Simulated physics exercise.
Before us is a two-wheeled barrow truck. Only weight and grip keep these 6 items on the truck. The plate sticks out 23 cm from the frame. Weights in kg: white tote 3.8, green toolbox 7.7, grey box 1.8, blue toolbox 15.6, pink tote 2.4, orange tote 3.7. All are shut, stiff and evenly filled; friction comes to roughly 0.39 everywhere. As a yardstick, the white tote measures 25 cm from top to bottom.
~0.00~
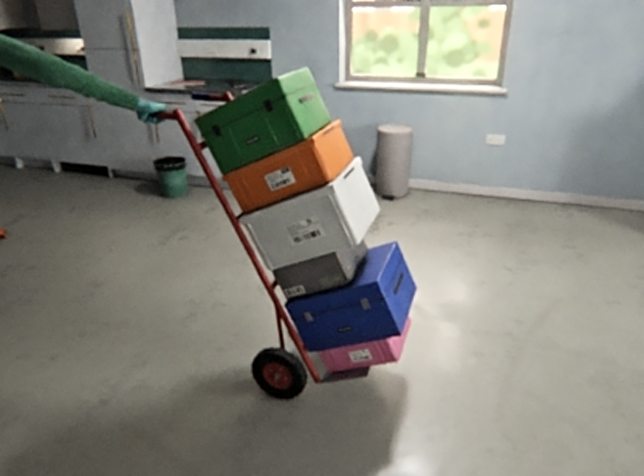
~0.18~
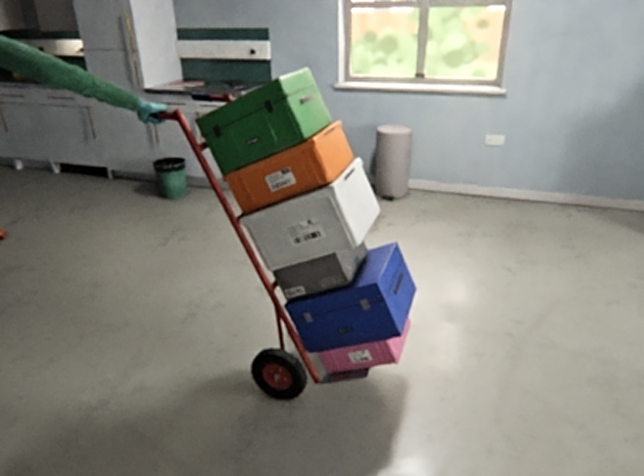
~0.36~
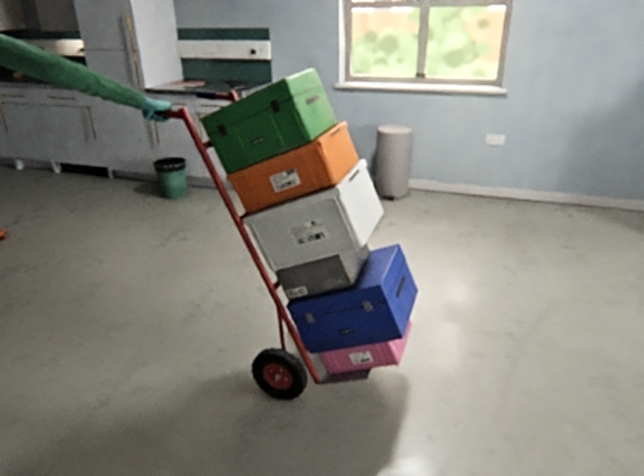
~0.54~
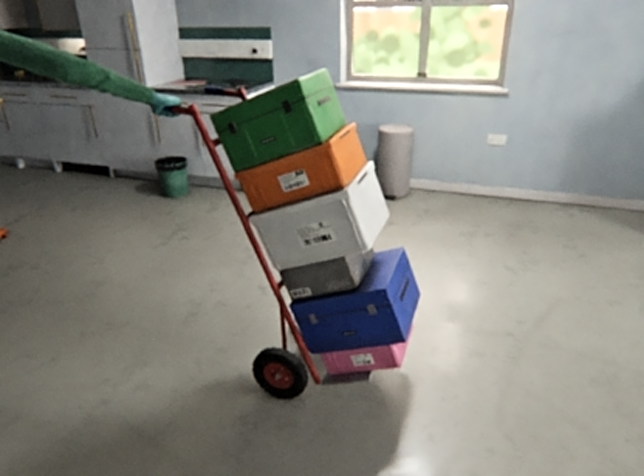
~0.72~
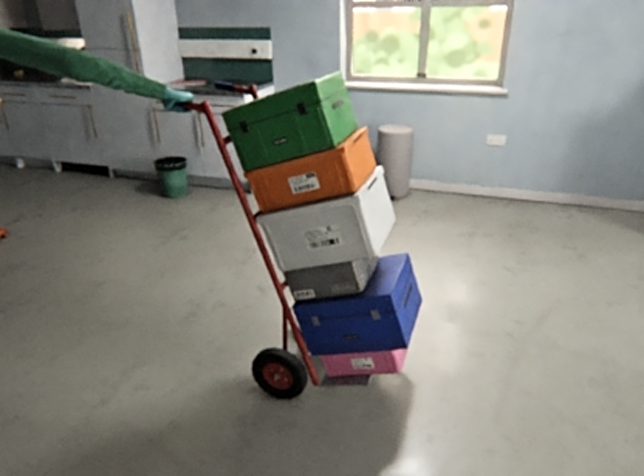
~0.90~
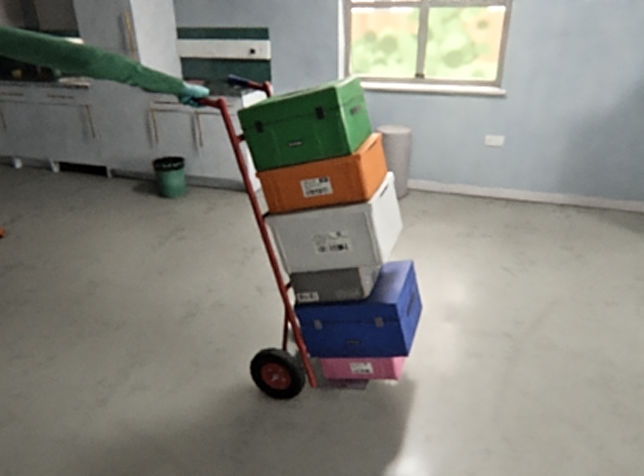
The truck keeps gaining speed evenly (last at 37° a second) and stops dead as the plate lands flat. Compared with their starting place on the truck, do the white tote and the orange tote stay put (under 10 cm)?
The white tote ends elsewhere, the orange tote ends elsewhere.
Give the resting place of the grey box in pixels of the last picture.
Near (476, 297).
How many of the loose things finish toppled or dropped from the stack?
4 of them.
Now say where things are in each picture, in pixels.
The first frame shows leaning back 25°; white tote (313, 214); orange tote (291, 167).
The second frame shows leaning back 25°; blue toolbox (353, 297).
The third frame shows leaning back 24°; green toolbox (271, 121); grey box (324, 261).
The fourth frame shows leaning back 22°; blue toolbox (358, 300).
The fifth frame shows leaning back 19°; green toolbox (292, 121); grey box (333, 265).
The sixth frame shows leaning back 15°; white tote (338, 223); orange tote (325, 174).
After 1.70 s, truck upright; orange tote 11° off its base near (410, 198); white tote 11° off its base near (396, 246); green toolbox 11° off its base.
After 2.20 s, truck upright; green toolbox now dropped from the stack; orange tote 41° off its base near (476, 221); white tote 41° off its base near (434, 255).
After 2.50 s, truck upright; white tote and orange tote now dropped from the stack; grey box on its side; blue toolbox 5° off its base.
In the end (3.3 s), dropped from the stack, white tote, green toolbox and orange tote; toppled on the truck, grey box; the other 2 under 10 cm from the start. In the last view, white tote near (485, 360), orange tote near (549, 374).
